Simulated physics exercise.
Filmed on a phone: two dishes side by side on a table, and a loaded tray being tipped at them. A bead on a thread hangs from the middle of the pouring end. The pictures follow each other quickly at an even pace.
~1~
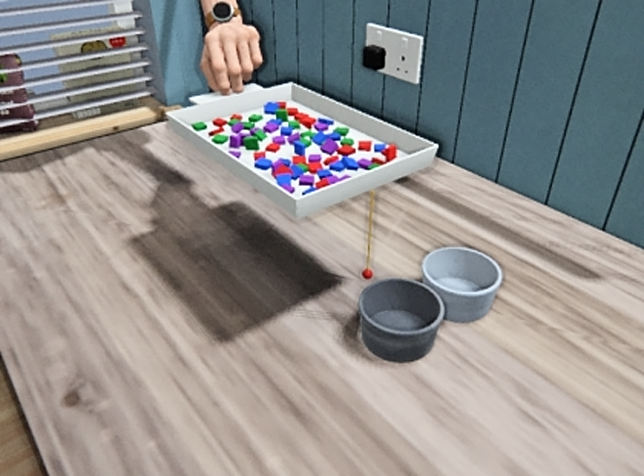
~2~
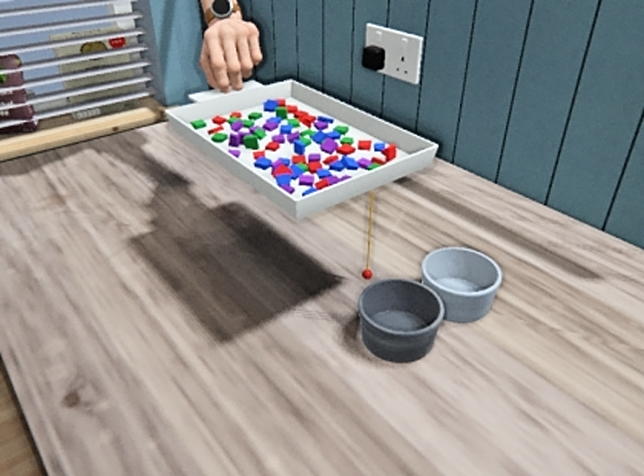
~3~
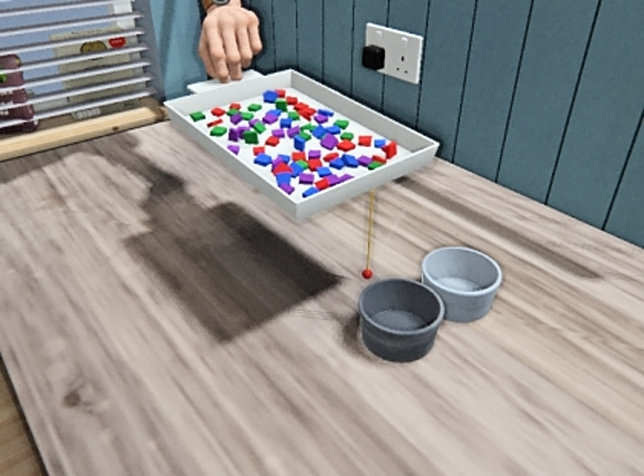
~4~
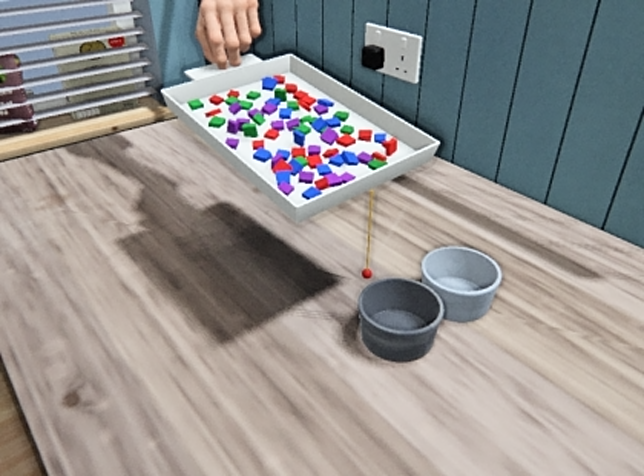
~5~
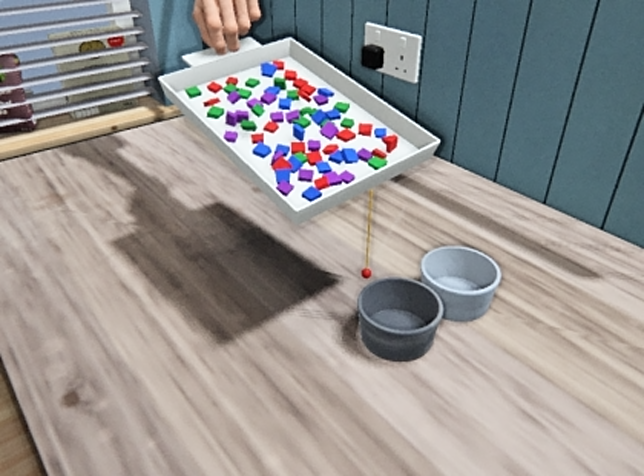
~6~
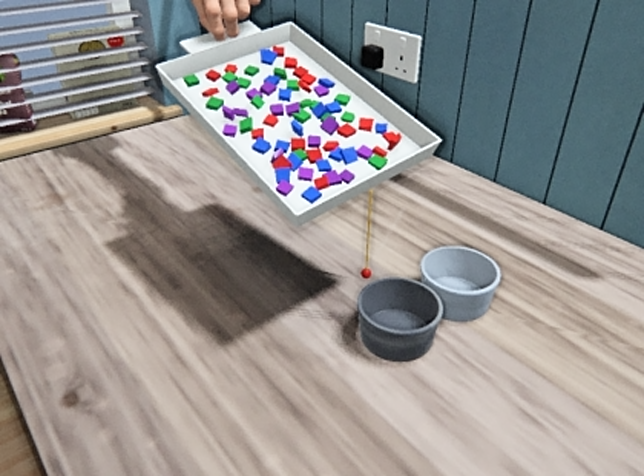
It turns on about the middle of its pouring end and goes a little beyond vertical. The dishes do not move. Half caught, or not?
In the dishes lies under half of it.
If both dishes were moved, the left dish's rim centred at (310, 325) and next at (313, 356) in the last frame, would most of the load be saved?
At the first place the larger part, at the second the larger part.
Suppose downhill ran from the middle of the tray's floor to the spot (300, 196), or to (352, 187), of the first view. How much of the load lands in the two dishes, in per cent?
First some 0, then 40 per cent.
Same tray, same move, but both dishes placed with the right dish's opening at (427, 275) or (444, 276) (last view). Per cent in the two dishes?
About 40 and 30 per cent.
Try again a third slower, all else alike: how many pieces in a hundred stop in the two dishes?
It comes to 10 per cent or so.
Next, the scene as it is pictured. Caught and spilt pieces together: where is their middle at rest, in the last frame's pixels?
Around (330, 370).
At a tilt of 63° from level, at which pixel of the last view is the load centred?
At about (318, 147).
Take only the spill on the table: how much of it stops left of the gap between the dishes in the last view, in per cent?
Roughly 100 in a hundred.
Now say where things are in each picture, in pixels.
Corners of the pouring end at (298, 196) and (433, 145), level; middle of the load at (303, 143), mosaic tiles; left dish at (429, 340); right dish at (489, 301); bead on its thread at (367, 274), in the first picture.
Corners of the pouring end at (297, 197) and (432, 145), level; middle of the load at (302, 142), in the second picture.
Corners of the pouring end at (298, 199) and (433, 144), tipped barely, lowest at the left corner; middle of the load at (302, 137), in the third picture.
Corners of the pouring end at (298, 203) and (434, 142), tipped a little, lowest at the left corner; middle of the load at (302, 130), in the fourth picture.
Corners of the pouring end at (298, 206) and (434, 140), tipped a little, lowest at the left corner; middle of the load at (302, 123), in the fifth picture.
Corners of the pouring end at (298, 210) and (436, 139), tipped clearly, lowest at the left corner; middle of the load at (302, 116); left dish at (428, 339); right dish at (488, 300), in the sixth picture.
Soon, tray tipped steeply; all on the tray.
A while on, tray tipped past a quarter turn; most on the tray; a stray few in the left dish; a small part outside both; a stray few in the air.
Towards the end, tray tipped past a quarter turn; a small part in the left dish; most outside both.
Finally, tray tipped past a quarter turn; a small part in the left dish; none in the right dish; most outside both.
